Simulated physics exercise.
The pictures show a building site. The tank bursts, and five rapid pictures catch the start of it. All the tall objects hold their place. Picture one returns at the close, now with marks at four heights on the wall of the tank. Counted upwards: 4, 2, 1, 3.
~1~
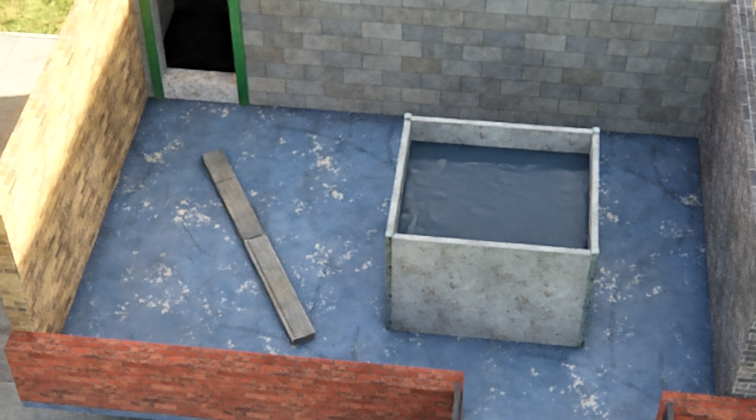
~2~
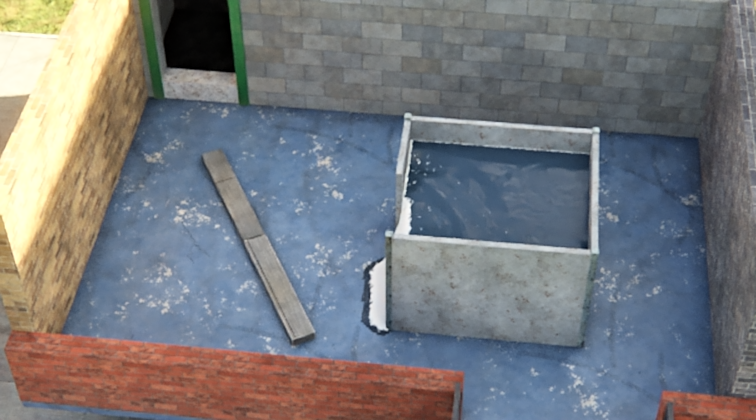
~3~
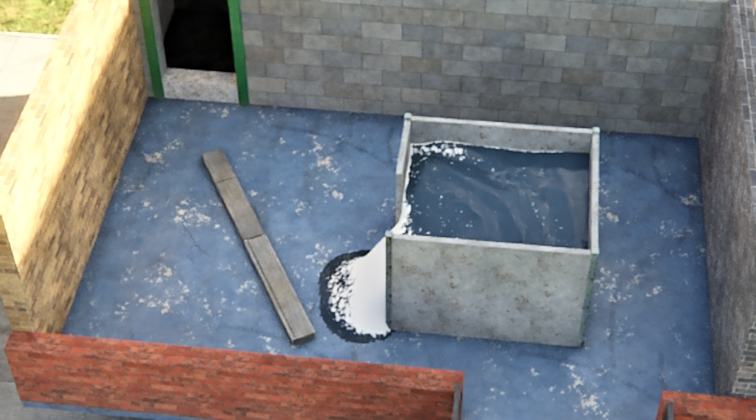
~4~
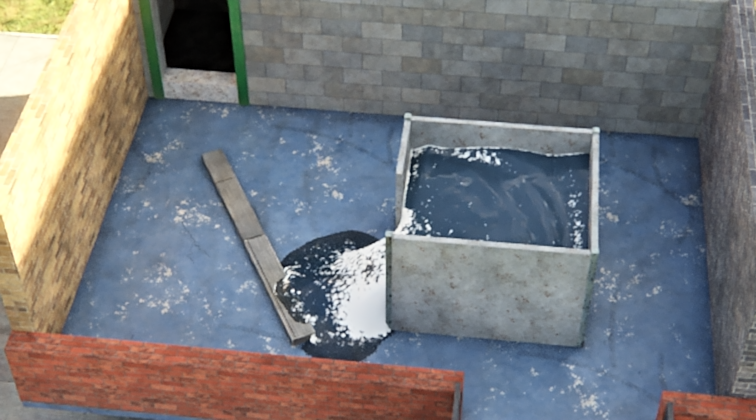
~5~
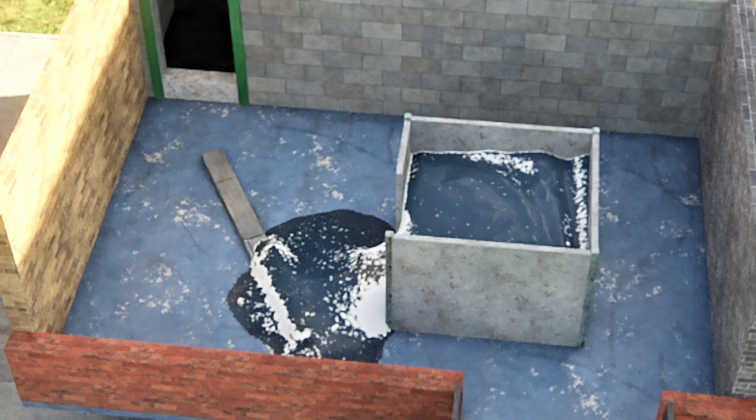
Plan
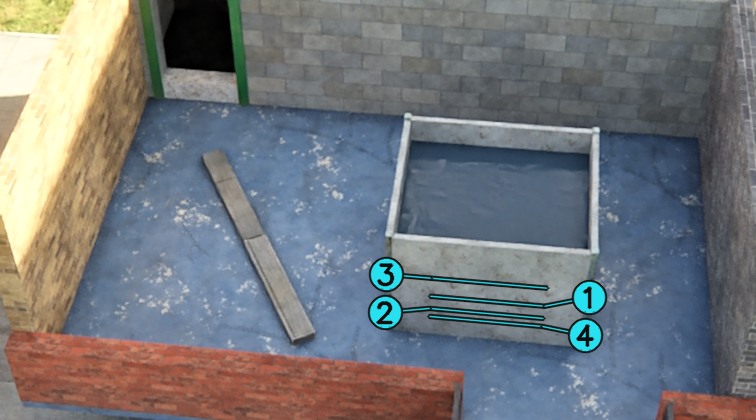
Water pouring from the left side of a concrete tank, foaming across a blue floor and washing over a low grey kerb.
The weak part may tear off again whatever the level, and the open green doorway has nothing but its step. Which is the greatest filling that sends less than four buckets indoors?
I would pick line 3.
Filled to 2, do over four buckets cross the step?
No, not at all.
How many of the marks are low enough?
All of the four.
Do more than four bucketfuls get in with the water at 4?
No, not at all.
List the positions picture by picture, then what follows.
Water in the tank at rest, its middle at (495, 202); foot of the green doorway at (202, 101); open gate at (563, 377), in the first frame.
Front seen at (382, 263), 1 % of the ground wet, in the second frame.
Front seen at (327, 280), 3 % of the ground wet, in the third frame.
Front seen at (289, 263), 6 % of the ground wet, in the fourth frame.
Front seen at (235, 294), 12 % of the ground wet, in the fifth frame.
On the marked copy, 1 at (487, 301); 2 at (486, 313); 3 at (488, 283); 4 at (485, 321); from the bottom up 4, 2, 1, 3.
If 1 is chosen, nothing gets over.
If 2 is chosen, nothing gets over.
If 3 is chosen, a splash gets over, under a bucket.
If 4 is chosen, nothing gets over.
